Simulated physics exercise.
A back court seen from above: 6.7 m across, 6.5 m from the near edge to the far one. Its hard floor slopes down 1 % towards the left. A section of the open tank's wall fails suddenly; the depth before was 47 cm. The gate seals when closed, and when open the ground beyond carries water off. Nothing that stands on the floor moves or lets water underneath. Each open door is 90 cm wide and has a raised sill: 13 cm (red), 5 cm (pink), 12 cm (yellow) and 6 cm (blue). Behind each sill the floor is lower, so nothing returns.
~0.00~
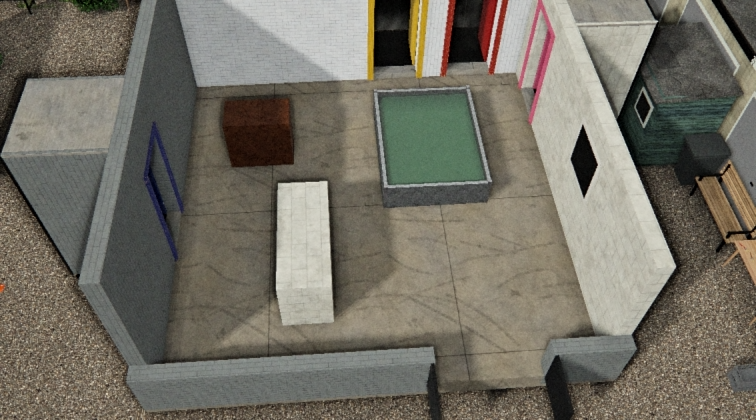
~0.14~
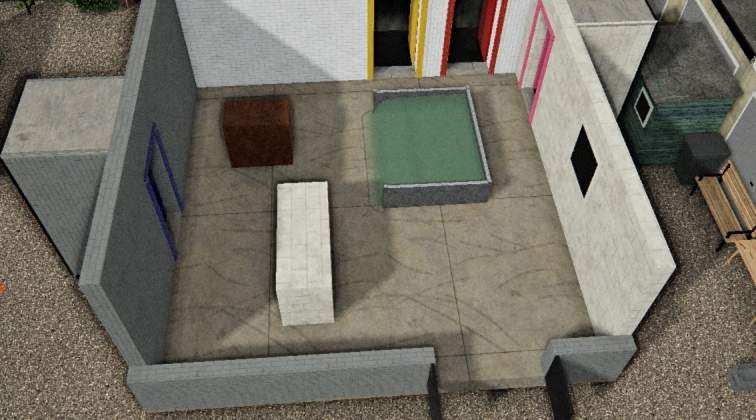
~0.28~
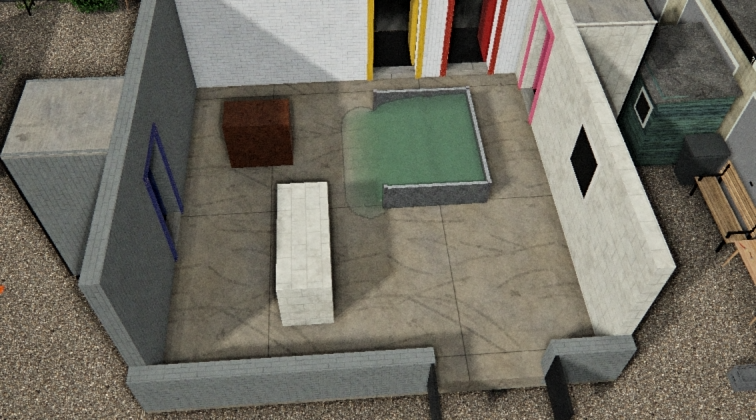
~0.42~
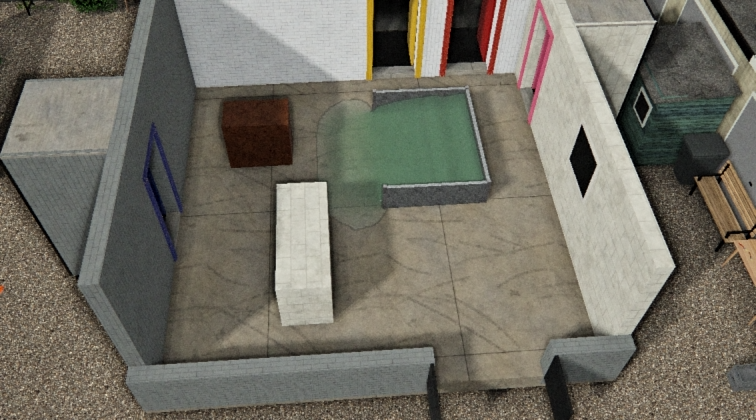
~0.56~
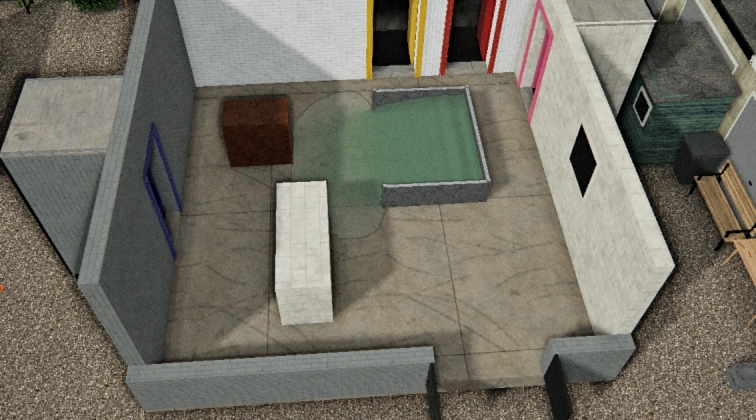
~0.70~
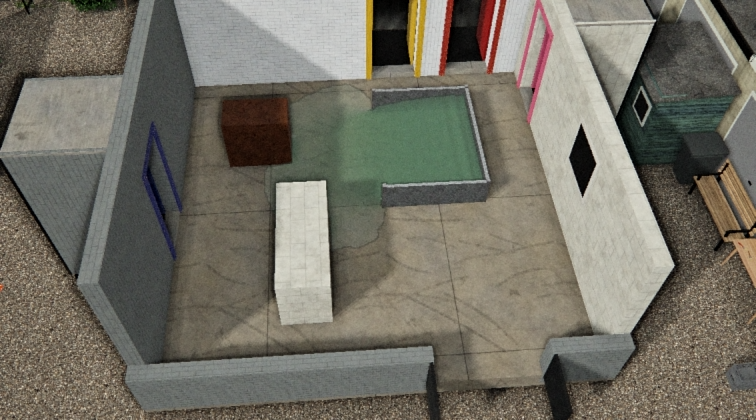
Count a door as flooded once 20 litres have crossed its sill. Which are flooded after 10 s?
Within that time: At the red door it keeps below the limit; at the pink door it does not reach the limit; at the yellow door it does not reach the limit; at the blue door it passes the limit.
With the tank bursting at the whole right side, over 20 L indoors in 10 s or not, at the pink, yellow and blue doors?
Then: Pink past it, yellow not over, blue not over.
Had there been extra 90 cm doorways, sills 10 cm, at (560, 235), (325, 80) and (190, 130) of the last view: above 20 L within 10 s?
In that order: Below, not over, past it.
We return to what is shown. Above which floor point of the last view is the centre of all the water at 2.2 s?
Near (321, 156).
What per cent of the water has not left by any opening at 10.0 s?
Some 86 per cent remains.
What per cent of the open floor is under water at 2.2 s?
Near 40 per cent is wet.
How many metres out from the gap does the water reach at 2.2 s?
About 4.4 m.
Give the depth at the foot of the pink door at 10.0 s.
Some 3.5 cm.
After 1.4 s water covers 30 % of the floor and is deepest (34 cm) near (293, 154); red door not reached, pink door not reached, yellow door not reached, blue door not reached.
After 2.2 s water covers 40 % of the floor and is deepest (36 cm) near (204, 94); red door not reached, pink door not reached, yellow door not reached, blue door 19 cm at the sill, 37 L in.
After 3.5 s water covers 45 % of the floor and is deepest (26 cm) near (227, 151); red door not reached, pink door not reached, yellow door not reached, blue door 18 cm at the sill, 150 L in.
After 6.0 s water covers 65 % of the floor and is deepest (18 cm) near (160, 387); red door 1 cm at the sill, 0 L in, pink door not reached, yellow door 4 cm at the sill, 0 L in, blue door 8 cm at the sill, 231 L in.
After 10.0 s water covers 90 % of the floor and is deepest (11 cm) near (175, 264); red door 4 cm at the sill, 0 L in, pink door 3 cm at the sill, 1 L in, yellow door 3 cm at the sill, 0 L in, blue door 6 cm at the sill, 238 L in.
